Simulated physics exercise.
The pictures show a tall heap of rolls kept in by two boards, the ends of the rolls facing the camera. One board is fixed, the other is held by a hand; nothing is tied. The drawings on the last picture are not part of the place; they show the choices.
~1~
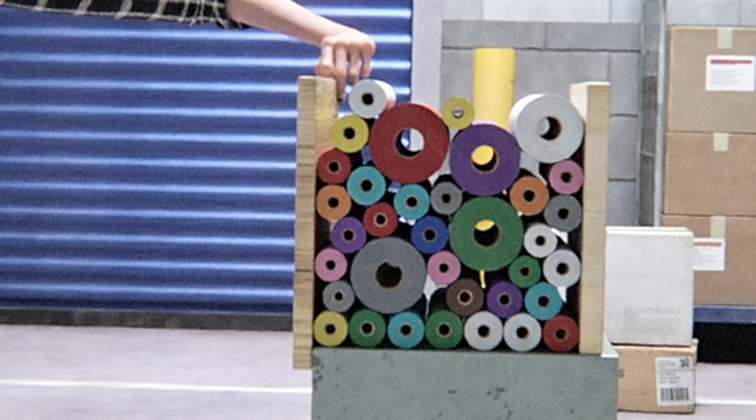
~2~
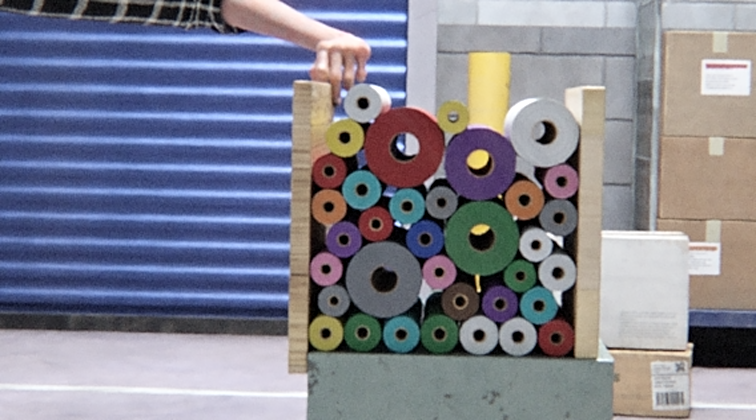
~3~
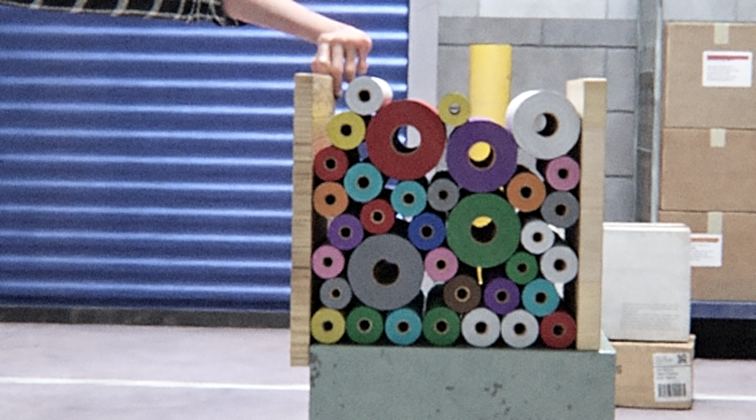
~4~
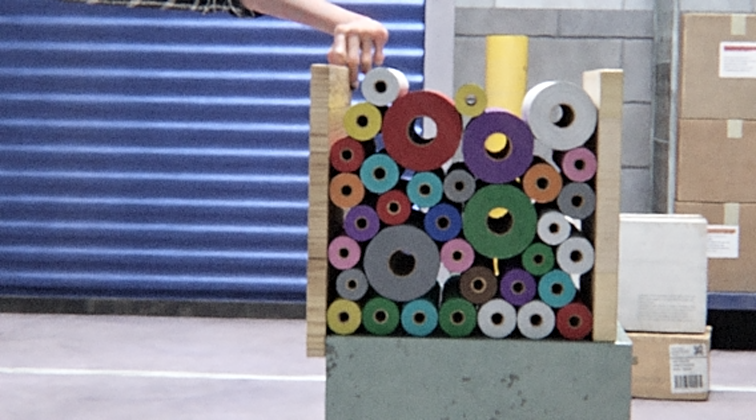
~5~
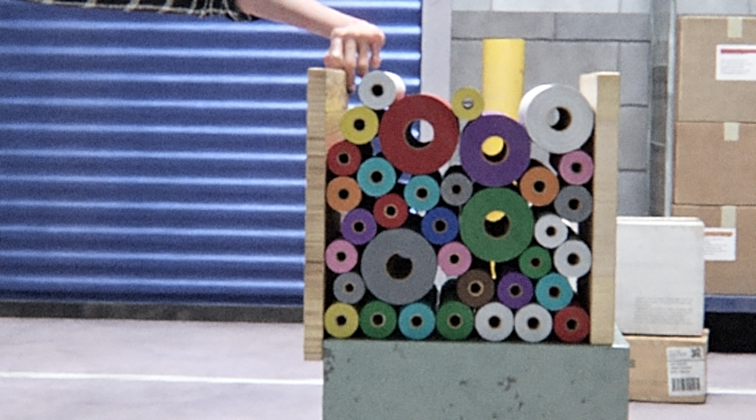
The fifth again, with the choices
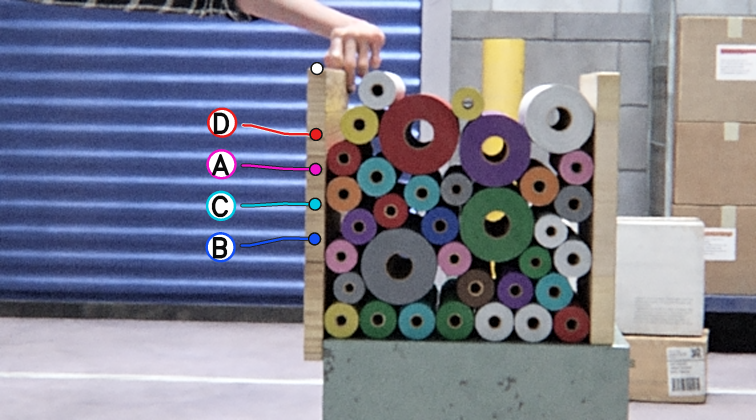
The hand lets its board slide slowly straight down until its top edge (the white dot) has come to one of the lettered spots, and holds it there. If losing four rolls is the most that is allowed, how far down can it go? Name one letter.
Lower it to C and no more.
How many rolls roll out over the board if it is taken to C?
With C, three.
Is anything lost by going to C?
Yes.
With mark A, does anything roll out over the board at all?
No.
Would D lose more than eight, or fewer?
Fewer than eight.
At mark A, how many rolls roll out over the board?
It comes to none.
On the copy, A at (316, 170); B at (315, 239); C at (315, 204); D at (316, 134); the white dot at (317, 68).
On C. First, top of the board (326, 132).
Then, top of the board (325, 202).
Finally, top of the board (325, 204), three out over the board.
By contrast, A none out over the board; B more than four out over the board; D none out over the board.
